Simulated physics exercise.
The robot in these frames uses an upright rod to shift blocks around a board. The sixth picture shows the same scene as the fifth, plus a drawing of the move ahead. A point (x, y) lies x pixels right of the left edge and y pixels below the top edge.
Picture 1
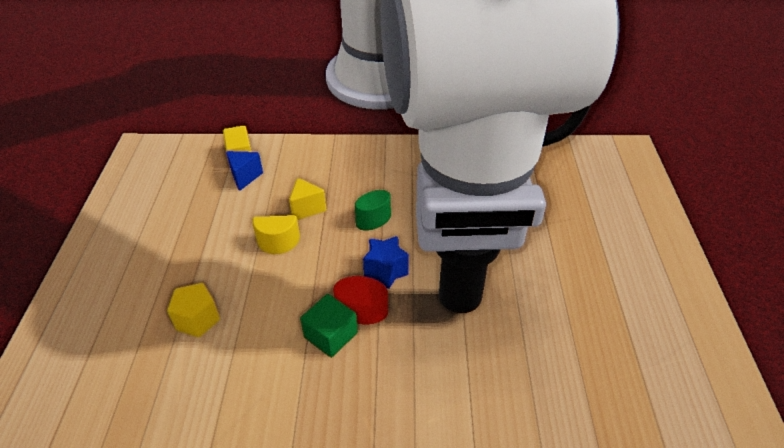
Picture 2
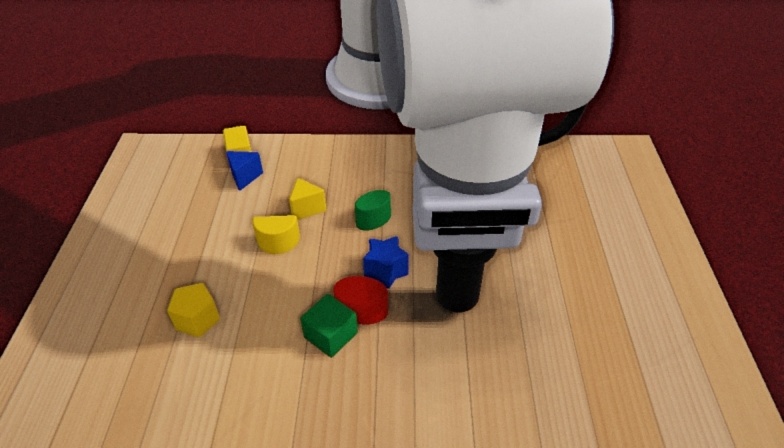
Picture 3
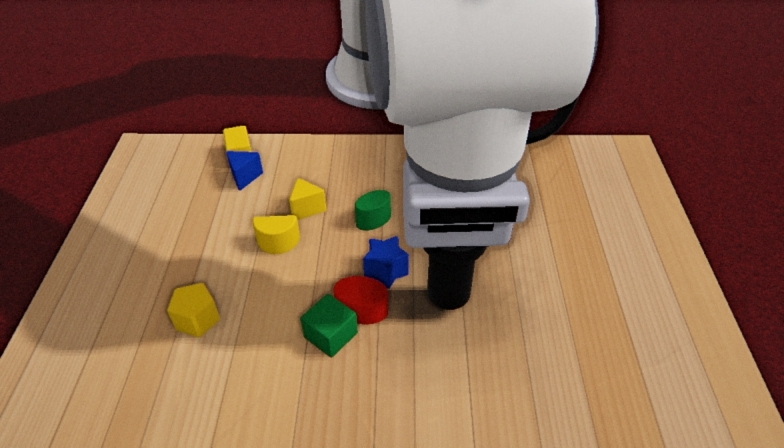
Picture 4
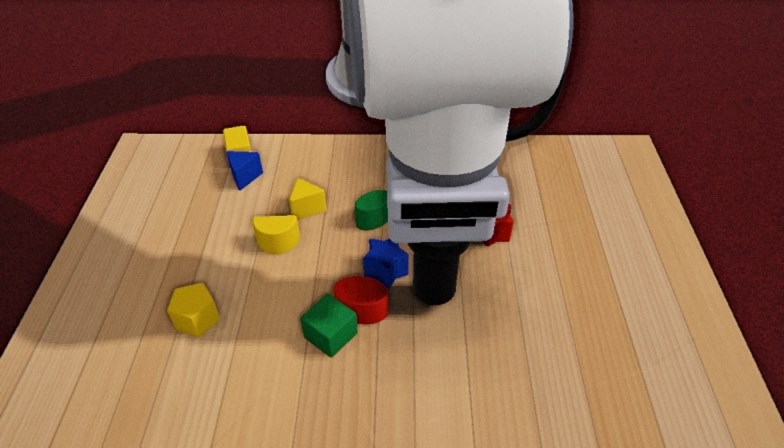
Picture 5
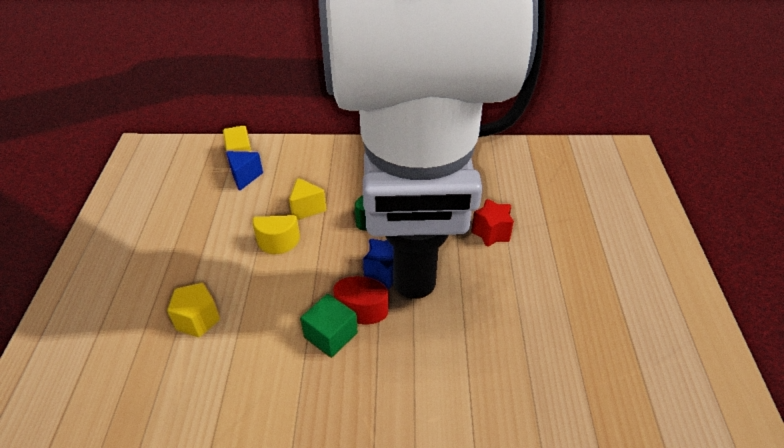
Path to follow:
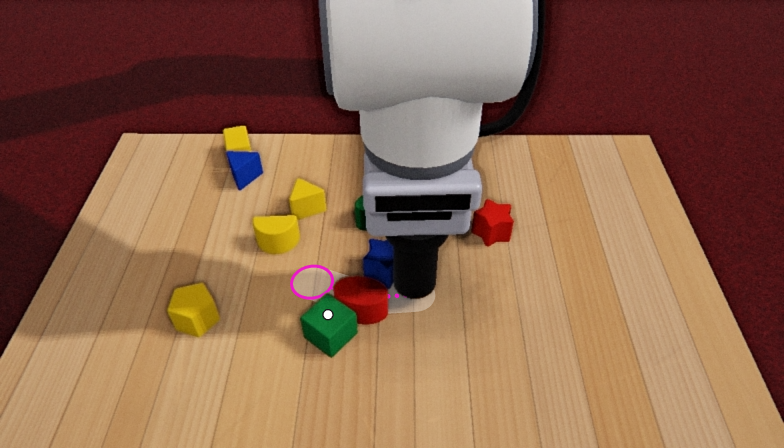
The robot arm slid its black upright rod slowly left across the wooden board toward the blue star, uncovering a red star behind it, while the scattered colored blocks stayed almost entirely still.
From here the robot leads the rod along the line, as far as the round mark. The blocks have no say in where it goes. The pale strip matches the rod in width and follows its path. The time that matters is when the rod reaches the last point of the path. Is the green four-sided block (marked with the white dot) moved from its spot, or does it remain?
Once the path is done, it is somewhere new.
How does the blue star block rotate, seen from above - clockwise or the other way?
Clockwise rotation.
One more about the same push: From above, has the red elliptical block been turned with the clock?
No.
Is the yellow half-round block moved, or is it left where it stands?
The yellow half-round block keeps its place.
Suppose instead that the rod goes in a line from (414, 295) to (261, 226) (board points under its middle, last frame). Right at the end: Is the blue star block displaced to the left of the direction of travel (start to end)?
It seems not.
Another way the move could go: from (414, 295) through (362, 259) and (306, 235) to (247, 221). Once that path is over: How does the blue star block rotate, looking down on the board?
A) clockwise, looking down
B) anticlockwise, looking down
Correct choice: A.
Path on the board, from (414, 295) by way of (361, 295) to (312, 282); the dot is on the green four-sided block.
What follows on the original path. Halfway along, rod at (359, 283); green four-sided block at (315, 322), turned 30° anticlockwise; red elliptical block at (316, 289); blue star block at (369, 247), turned 55° clockwise.
At the end, rod at (310, 270); yellow half-round block in place; green four-sided block at (315, 322), turned 30° anticlockwise; red elliptical block at (280, 290), turned 20° anticlockwise; blue star block at (367, 246), turned 70° clockwise.
